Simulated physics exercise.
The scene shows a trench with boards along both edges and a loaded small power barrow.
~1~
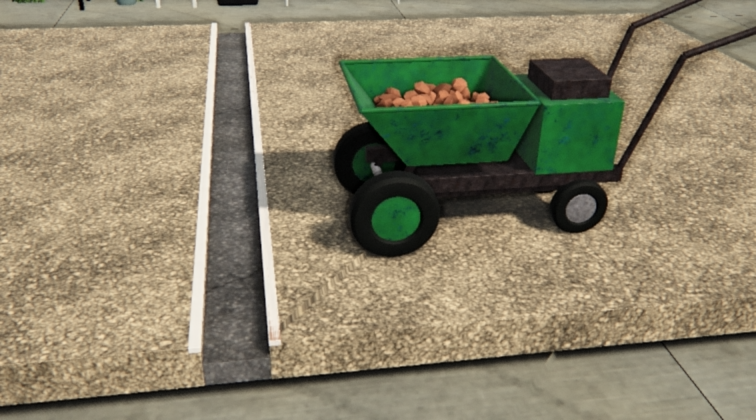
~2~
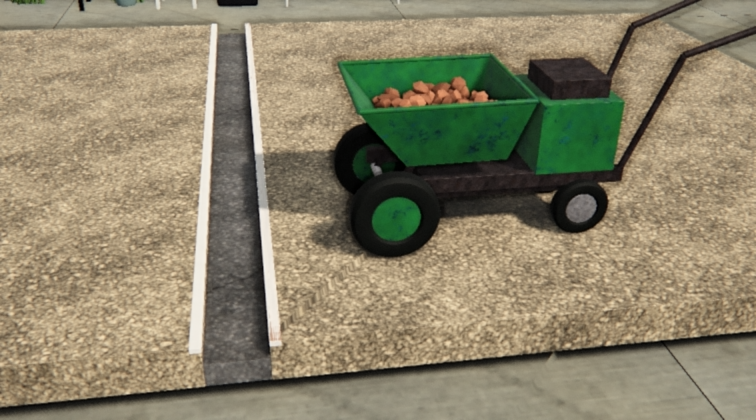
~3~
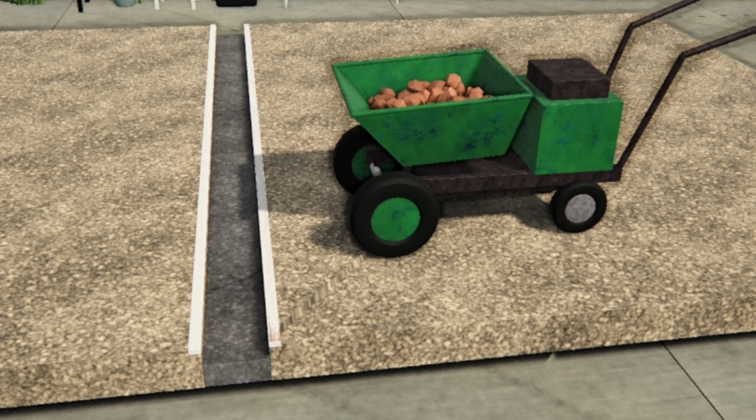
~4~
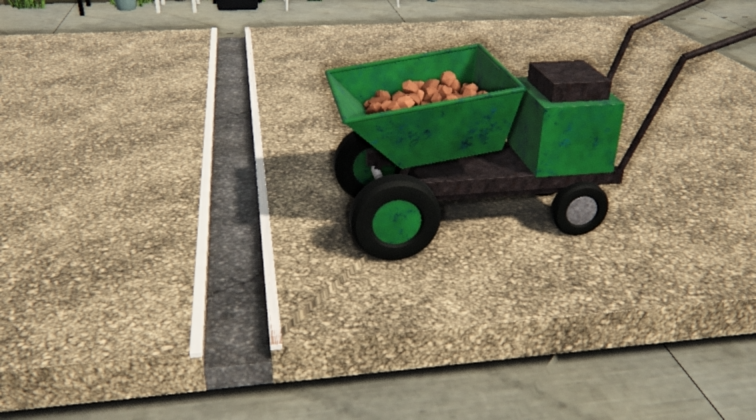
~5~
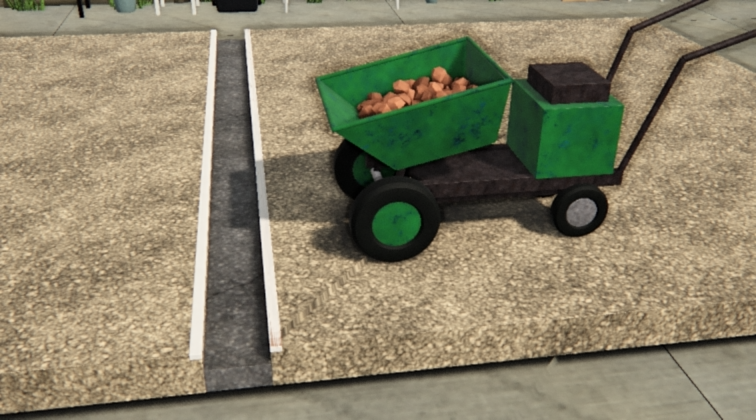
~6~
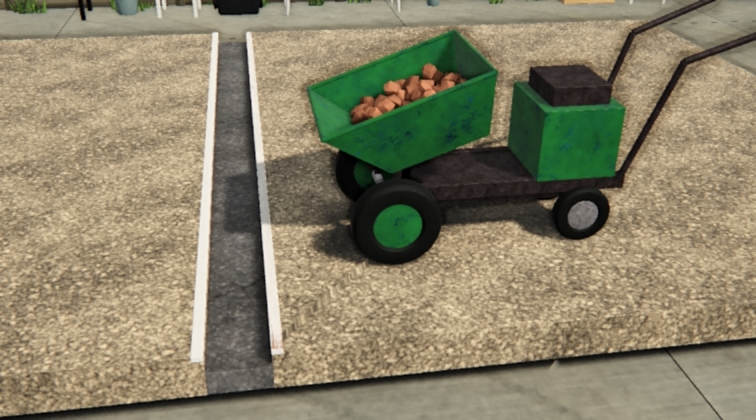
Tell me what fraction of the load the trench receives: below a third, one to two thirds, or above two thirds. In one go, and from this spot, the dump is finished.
The trench receives above two thirds.
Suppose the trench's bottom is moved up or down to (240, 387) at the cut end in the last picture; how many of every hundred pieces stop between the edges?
100 %.
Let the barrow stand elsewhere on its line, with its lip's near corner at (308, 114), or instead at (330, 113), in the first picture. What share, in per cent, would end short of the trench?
Roughly 0 per cent, then roughly 0 per cent.
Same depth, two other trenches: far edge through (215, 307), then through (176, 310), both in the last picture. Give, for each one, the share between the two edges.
I'd put it near 70 in a hundred, then near 90 in a hundred.
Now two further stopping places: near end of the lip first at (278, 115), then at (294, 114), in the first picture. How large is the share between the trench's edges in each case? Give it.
Estimates: 0 %, 10 %.
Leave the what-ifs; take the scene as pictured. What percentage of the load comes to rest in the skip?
Share in the skip: Around 0 %.
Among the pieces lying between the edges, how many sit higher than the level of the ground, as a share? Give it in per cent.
My best guess is some 35 per cent.
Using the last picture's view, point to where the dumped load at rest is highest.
Around (243, 226).
Soon, skip tipped steeply; all in the skip.
A while on, skip tipped right over; most in the skip; a stray few short of the trench; about a quarter in or heaped over the trench; a stray few falling.
Towards the end, skip tipped right over; a stray few in the skip; a small part short of the trench; most in or heaped over the trench; a small part beyond it.
Finally, skip tipped right over; a stray few in the skip; a small part short of the trench; most in or heaped over the trench; a small part beyond it.
